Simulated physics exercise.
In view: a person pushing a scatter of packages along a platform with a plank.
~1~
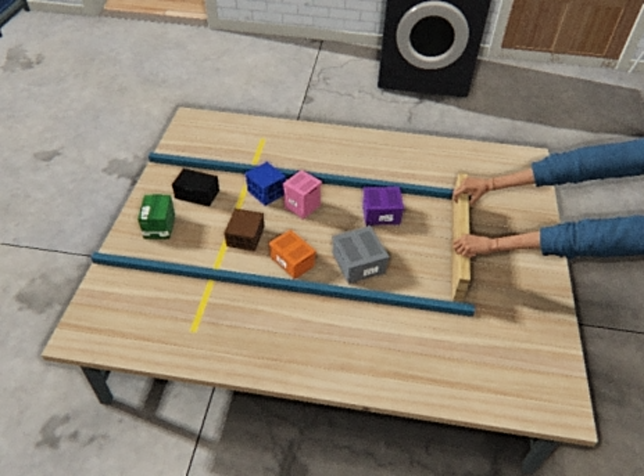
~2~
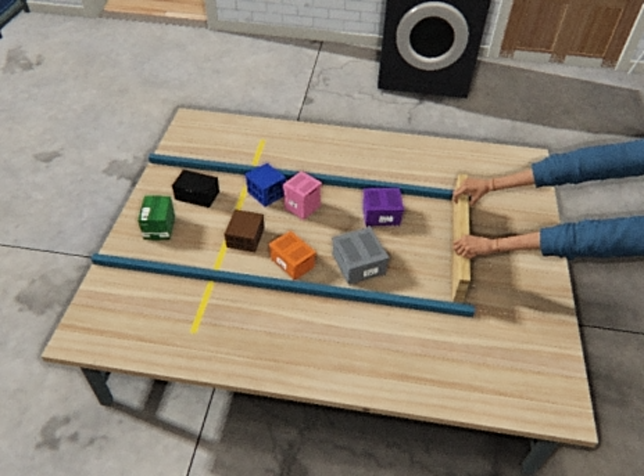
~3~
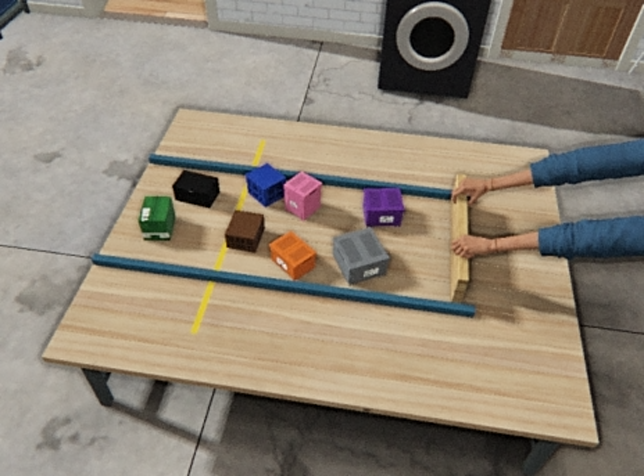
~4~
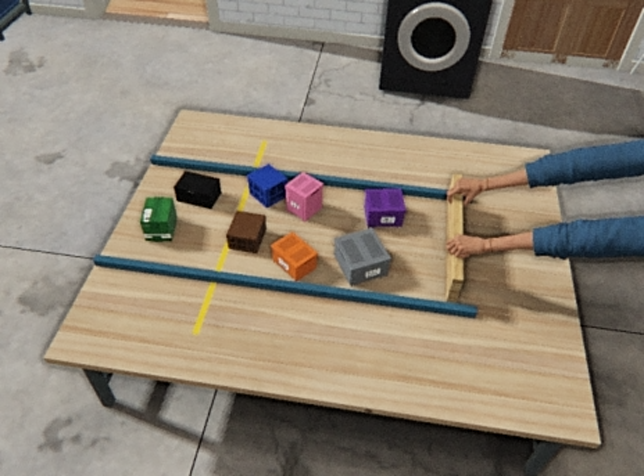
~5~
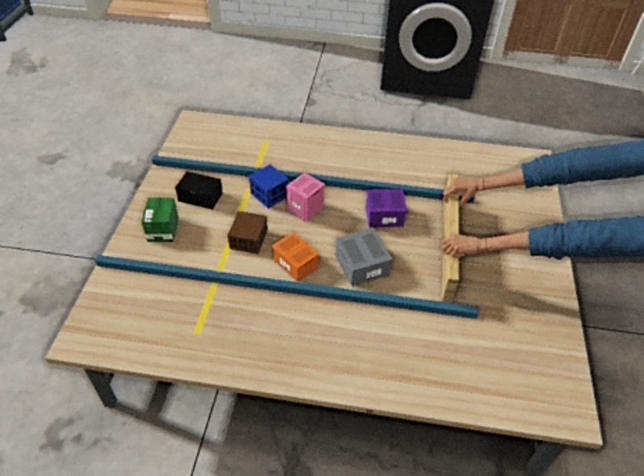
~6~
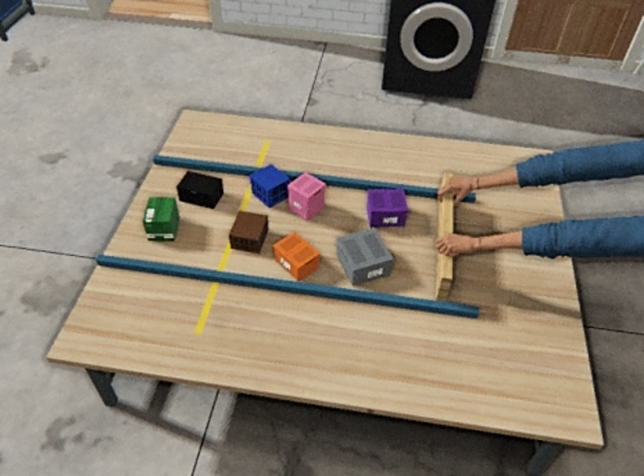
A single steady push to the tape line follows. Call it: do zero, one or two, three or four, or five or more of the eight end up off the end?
Zero end up off it.
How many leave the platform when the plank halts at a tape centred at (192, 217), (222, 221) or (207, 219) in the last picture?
Counts per try: 2; 0; 1.
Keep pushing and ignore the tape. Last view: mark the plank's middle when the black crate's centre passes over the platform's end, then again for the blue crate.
The black crate puts it at (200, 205), the blue crate at (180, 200).
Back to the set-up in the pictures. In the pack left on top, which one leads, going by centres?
The green parcel winds up nearest.
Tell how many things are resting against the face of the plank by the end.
The answer is 2.
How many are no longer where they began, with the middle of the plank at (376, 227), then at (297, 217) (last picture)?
I get 2 at the one place and 6 at the other.
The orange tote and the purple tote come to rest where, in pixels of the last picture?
Going in order: First (164, 248), then (230, 187).
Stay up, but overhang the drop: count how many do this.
As for overhanging, the count is 0.
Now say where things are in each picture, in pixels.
The first picture shows green parcel (157, 217); black crate (196, 187); brown crate (245, 230); plank (460, 236); tape (234, 220).
The second picture shows black crate (196, 188); pink tote (303, 197).
The third picture shows brown crate (245, 231); blue crate (266, 185).
The fourth picture shows green parcel (159, 219); purple tote (384, 208).
The fifth picture shows black crate (199, 190); plank (450, 236).
The sixth picture shows green parcel (162, 219); black crate (201, 190); brown crate (249, 232); plank (445, 235); tape (238, 223).
Early on, none off yet; green parcel at rest near (162, 219); black crate at rest near (201, 190); brown crate at rest near (249, 232).
A while later, none off yet; green parcel at rest near (162, 219); black crate at rest near (201, 190); brown crate travelled about its own width near (224, 225).
Finally, the number that fall off is zero.
